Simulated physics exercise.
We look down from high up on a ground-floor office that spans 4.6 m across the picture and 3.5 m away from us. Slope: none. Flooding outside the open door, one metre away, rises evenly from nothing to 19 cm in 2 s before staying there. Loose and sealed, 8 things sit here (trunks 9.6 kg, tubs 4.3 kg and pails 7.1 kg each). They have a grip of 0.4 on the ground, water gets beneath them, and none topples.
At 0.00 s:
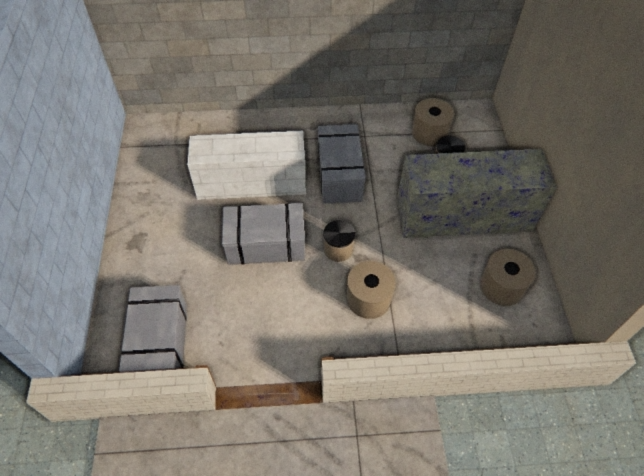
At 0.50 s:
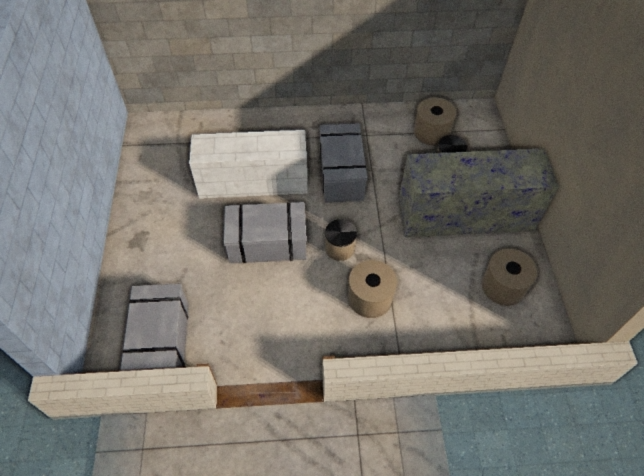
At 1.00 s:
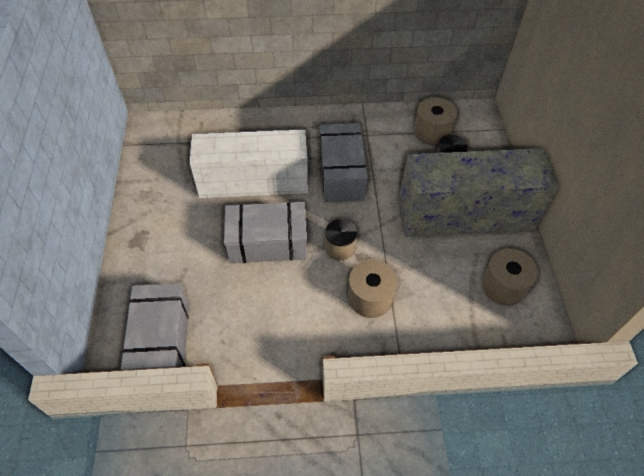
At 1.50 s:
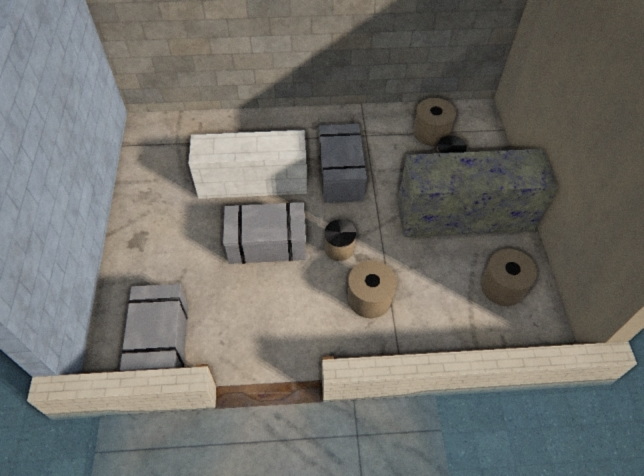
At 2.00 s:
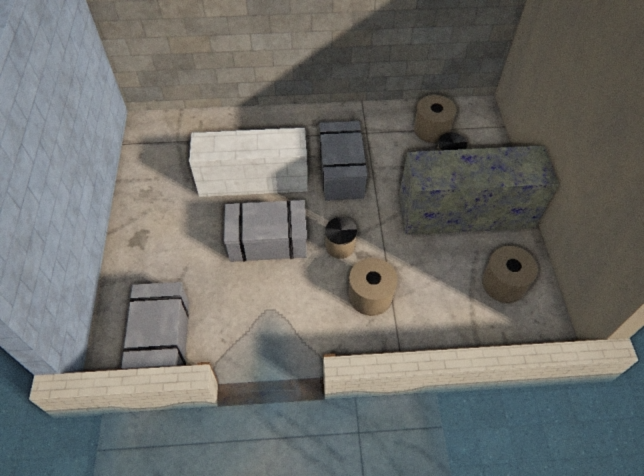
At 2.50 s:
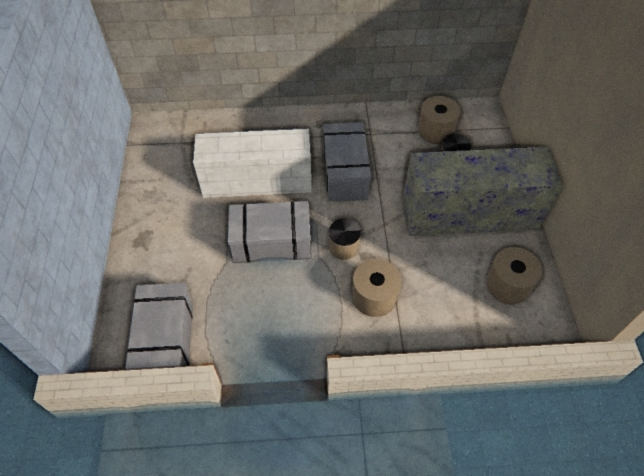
The footage shows a high view of a walled room holding boxes, blocks and round tubs as bluish water covers the ground outside, then passes through the front opening and spreads across the floor, while the objects stay in place.
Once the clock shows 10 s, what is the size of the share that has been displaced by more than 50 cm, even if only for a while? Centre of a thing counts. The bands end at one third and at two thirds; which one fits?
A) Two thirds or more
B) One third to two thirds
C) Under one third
Answer: B.
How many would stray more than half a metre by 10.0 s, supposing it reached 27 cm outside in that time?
Count under that change: 7.
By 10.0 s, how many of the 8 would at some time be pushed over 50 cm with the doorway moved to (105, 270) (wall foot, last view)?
The answer would then be 7.
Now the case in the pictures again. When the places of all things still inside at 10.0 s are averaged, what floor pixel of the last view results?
They're centred close to (429, 204).
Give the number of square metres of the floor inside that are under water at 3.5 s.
Flooded: Near 5.5 m2.
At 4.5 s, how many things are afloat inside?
I get 1.
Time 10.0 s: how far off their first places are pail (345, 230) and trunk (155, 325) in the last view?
In turn: 200 cm, 20 cm.
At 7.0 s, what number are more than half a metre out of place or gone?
I make it 5.
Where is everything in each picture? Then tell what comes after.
A trunk at (263, 223), on the bottom; a tub at (372, 281), on the bottom; 0.0 m2 under water; 0 of 8 have shifted, in the first picture.
A trunk at (265, 222), on the bottom; a tub at (373, 281), on the bottom; 0.0 m2 under water; 0 of 8 have shifted, in the second picture.
A trunk at (265, 222), on the bottom; a tub at (373, 280), on the bottom; 0.0 m2 under water; 0 of 8 have shifted, in the third picture.
A trunk at (264, 222) rests on the ground; a tub at (373, 281), on the bottom; 0.0 m2 under water; 0 of 8 have shifted, in the fourth picture.
A trunk at (265, 220), on the bottom; a tub at (374, 278) rests on the ground; water covers 0.4 m2; 0 of 8 have shifted, in the fifth picture.
A trunk at (269, 221) rests on the ground; a tub at (377, 279) rests on the ground; 1.4 m2 under water; 0 of 8 have shifted, in the sixth picture.
After 3.5 s 0 of 8 are over 50 cm from their spots; 1 afloat.
After 4.5 s 1 of 8 are over 50 cm from their spots; 1 afloat.
After 7.0 s 5 of 8 are over 50 cm from their spots; 1 afloat.
After 10.0 s 5 of 8 are over 50 cm from their spots, and 5 have been at some point; 7 afloat.
